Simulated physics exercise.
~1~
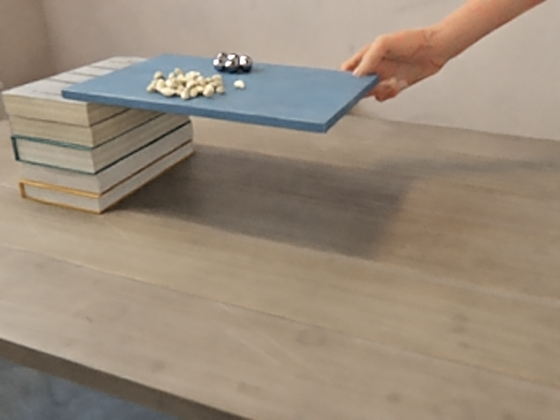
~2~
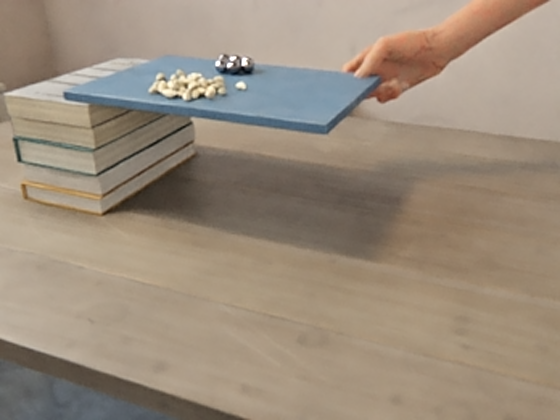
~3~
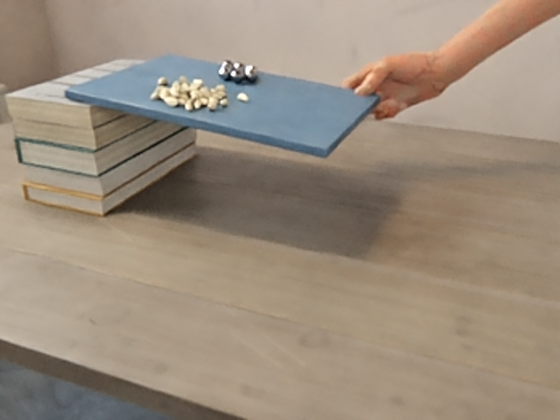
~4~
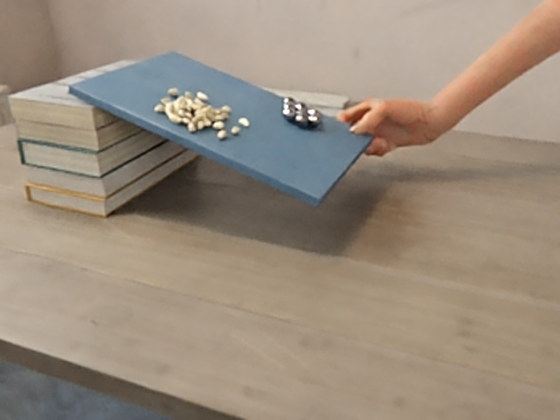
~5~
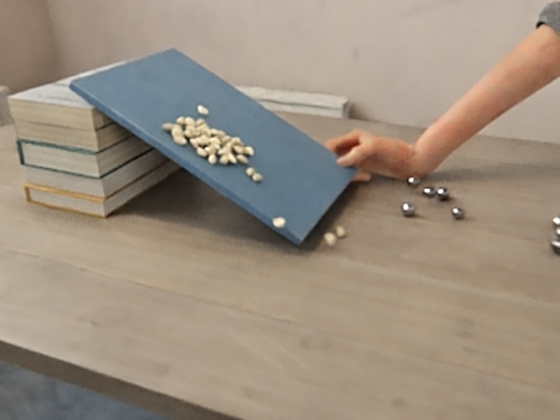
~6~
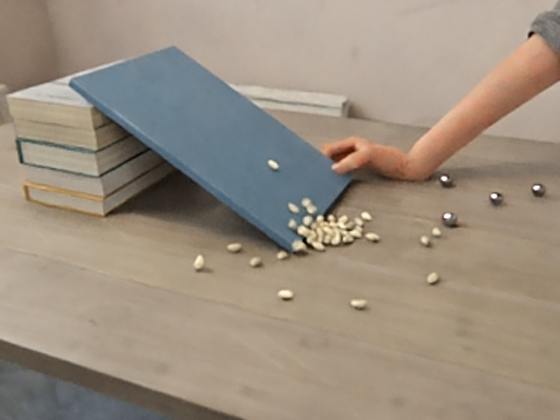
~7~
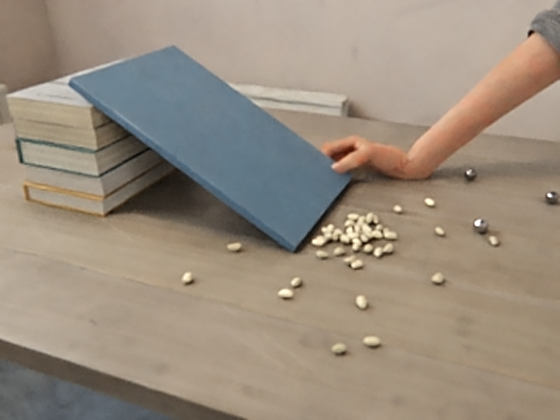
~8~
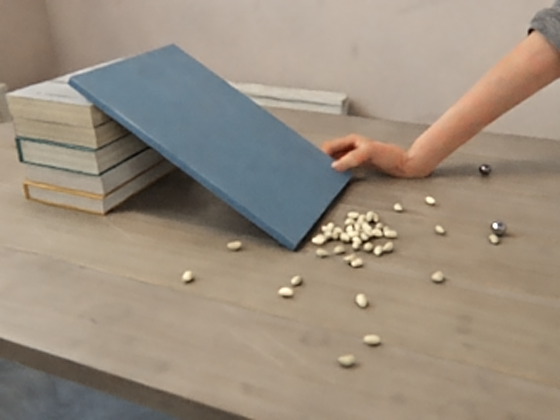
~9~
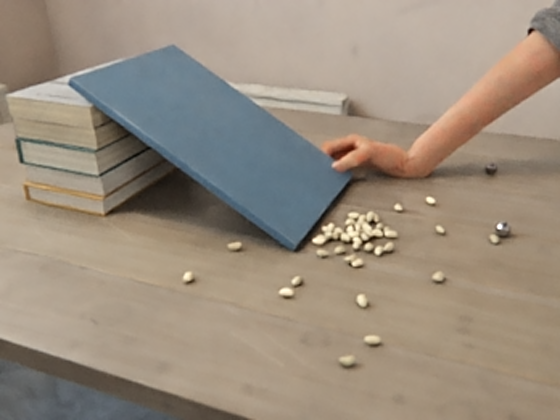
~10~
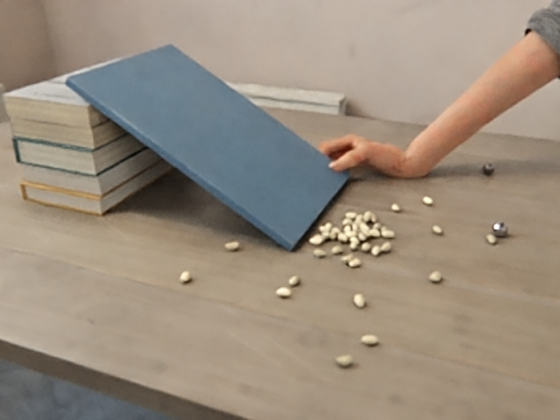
A blue board propped on a stack of books was lowered at its right end by a hand, and shiny metal balls rolled off first and scattered far right, while the pale beans slid down later and mostly settled in a heap near its foot.
